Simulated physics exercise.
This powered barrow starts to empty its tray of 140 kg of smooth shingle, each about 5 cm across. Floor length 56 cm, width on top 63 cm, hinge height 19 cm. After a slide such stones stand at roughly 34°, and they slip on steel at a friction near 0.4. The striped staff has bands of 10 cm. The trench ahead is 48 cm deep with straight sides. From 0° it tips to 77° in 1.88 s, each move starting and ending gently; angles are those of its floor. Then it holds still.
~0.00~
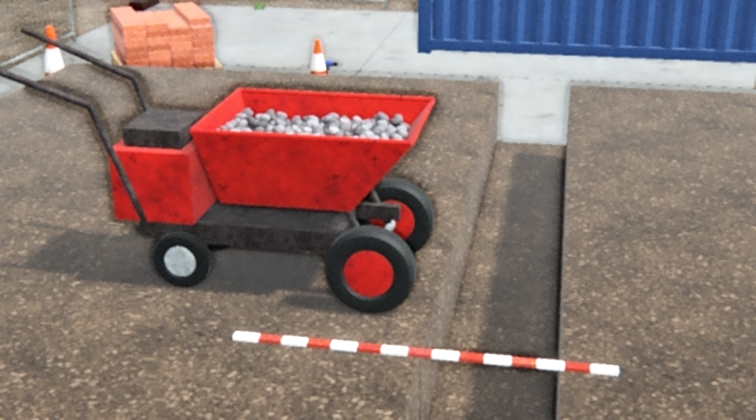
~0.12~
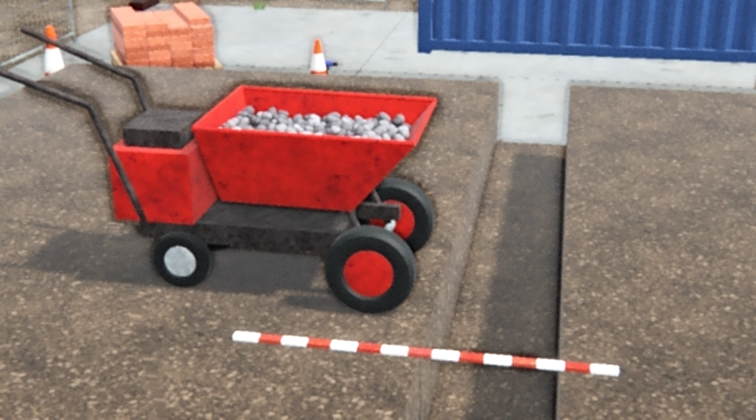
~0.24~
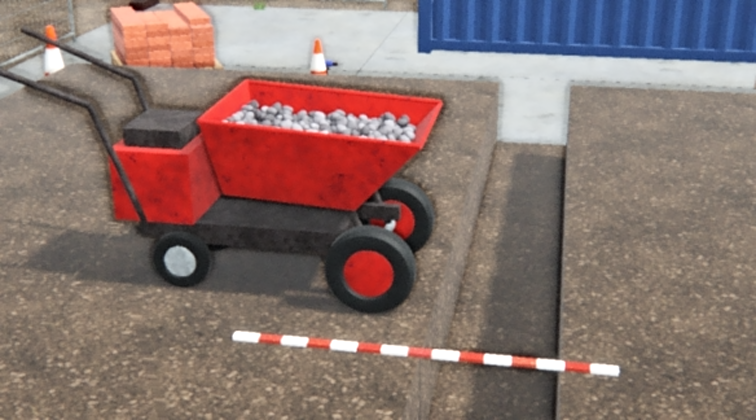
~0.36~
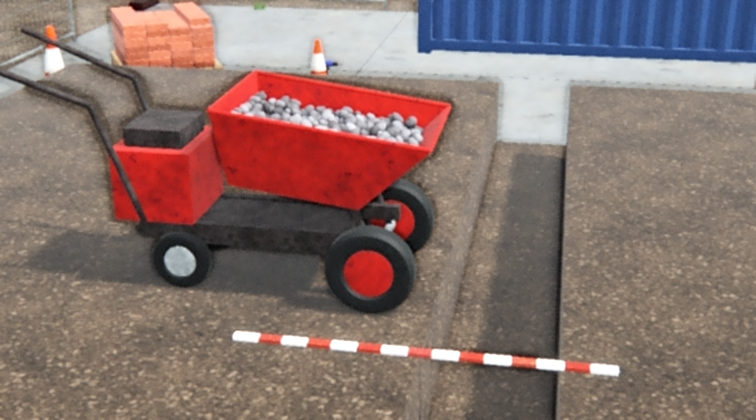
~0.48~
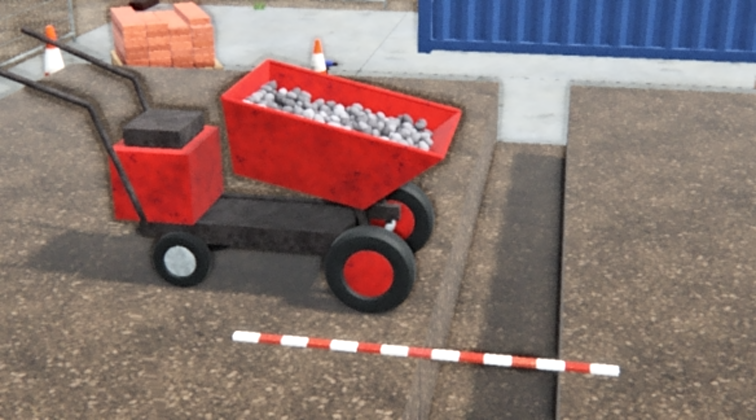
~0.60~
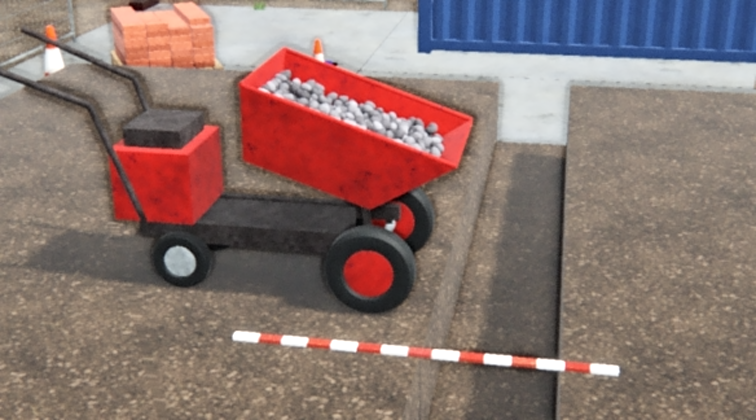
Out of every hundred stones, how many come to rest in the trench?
Close to 54 in a hundred.
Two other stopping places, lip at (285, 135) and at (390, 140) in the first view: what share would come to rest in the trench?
Near 90 per cent from the first place, 80 from the second.
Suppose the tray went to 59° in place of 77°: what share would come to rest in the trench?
In that case some 60 per cent.
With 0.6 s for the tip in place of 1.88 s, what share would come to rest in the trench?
Then about 35 per cent.
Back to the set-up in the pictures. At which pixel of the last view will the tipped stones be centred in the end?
Their middle is at about (552, 370).
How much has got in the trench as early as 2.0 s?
Some 35 per cent.
After 1.4 s the floor is at 65°; 97 % in the tray, 3 % in the trench; the foremost stones are at (546, 257).
After 2.0 s the floor is at 77°; 24 % in the tray, 36 % in the trench, 40 % past the trench; the foremost stones are at (747, 312).
After 2.3 s the floor is at 77°; 3 % in the tray, 50 % in the trench, 47 % past the trench; the foremost stones are past the picture's edge.
After 4.3 s the floor is at 77°; 0 % in the tray, 54 % in the trench, 46 % past the trench; the foremost stones are past the picture's edge.
